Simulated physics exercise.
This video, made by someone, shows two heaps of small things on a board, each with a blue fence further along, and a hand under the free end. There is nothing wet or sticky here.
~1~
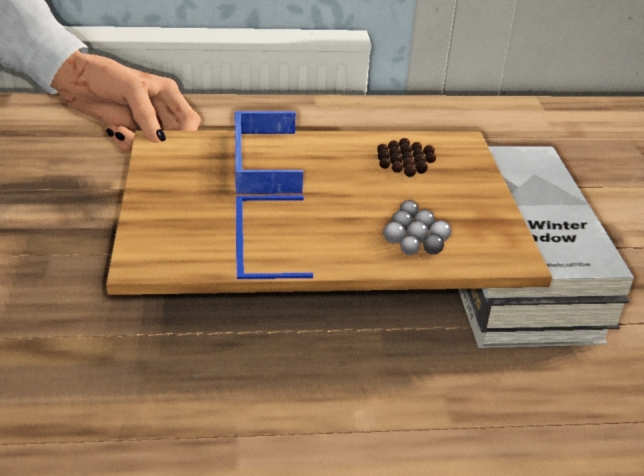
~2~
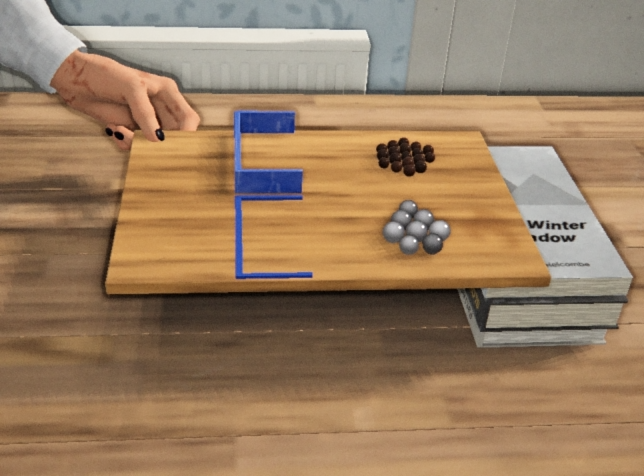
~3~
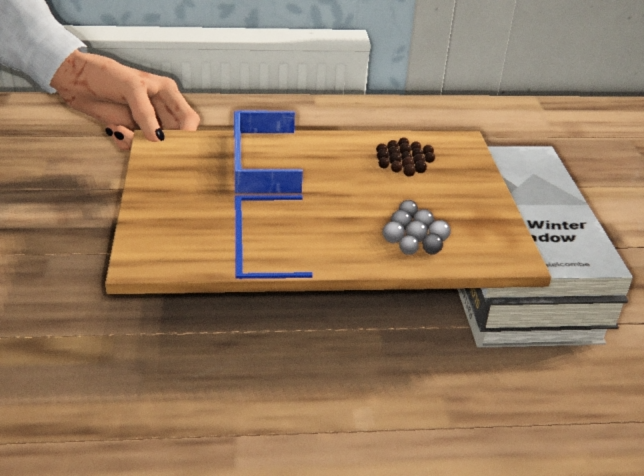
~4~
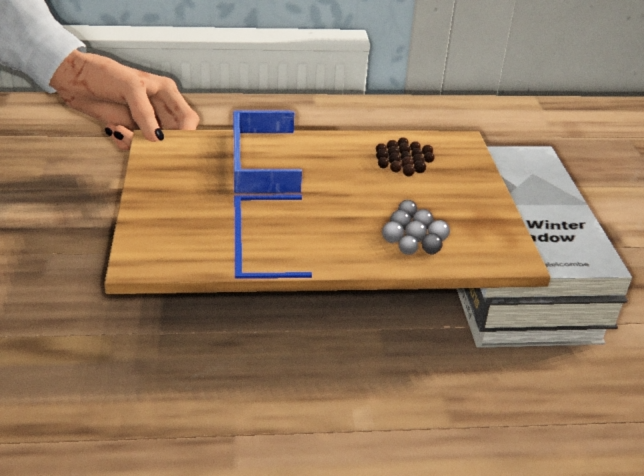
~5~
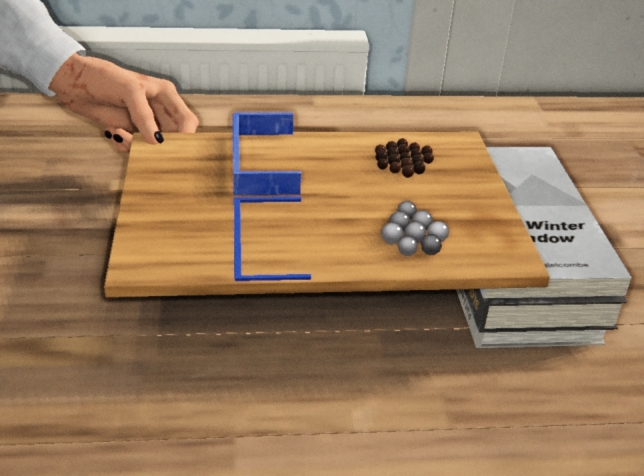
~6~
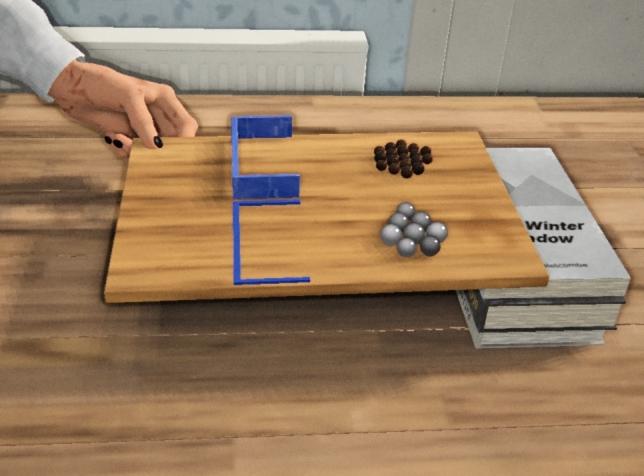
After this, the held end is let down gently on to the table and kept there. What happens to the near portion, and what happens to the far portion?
In the end the near portion is not retained. The far portion is retained.
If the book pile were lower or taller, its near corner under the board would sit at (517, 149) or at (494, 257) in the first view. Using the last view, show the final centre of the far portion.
Case 1 at (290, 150), case 2 at (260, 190).
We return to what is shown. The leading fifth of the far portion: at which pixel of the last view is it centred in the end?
Around (247, 212).
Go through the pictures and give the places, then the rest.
In the first frame, held end of the board at (121, 282), level; book pile at (523, 214), about a quarter as high as the board is long; near portion at (418, 232), a few steel balls; far portion at (407, 157), a few chocolate balls; near bar at (240, 235), much lower than a piece; far bar at (238, 151), taller than the pieces.
In the second frame, held end of the board at (120, 281), level; far portion at (406, 157).
In the third frame, held end of the board at (120, 281), level; near portion at (417, 232).
In the fourth frame, held end of the board at (119, 281), level; far portion at (406, 157).
In the fifth frame, held end of the board at (119, 284), level; near portion at (415, 233).
In the sixth frame, held end of the board at (118, 290), down by 1°; book pile at (520, 215); near portion at (414, 234), not moving; far portion at (404, 159), not moving; near bar at (237, 240); far bar at (235, 156).
Then, 0.51 s after the last picture, board sloping at 10°; near portion on its way down; far portion on its way down.
Then, 0.96 s after the last picture, board resting at 15°; near portion all past its bar; far portion has reached its bar.
At rest, board resting at 15°; near portion all past its bar; far portion gathered behind its bar.
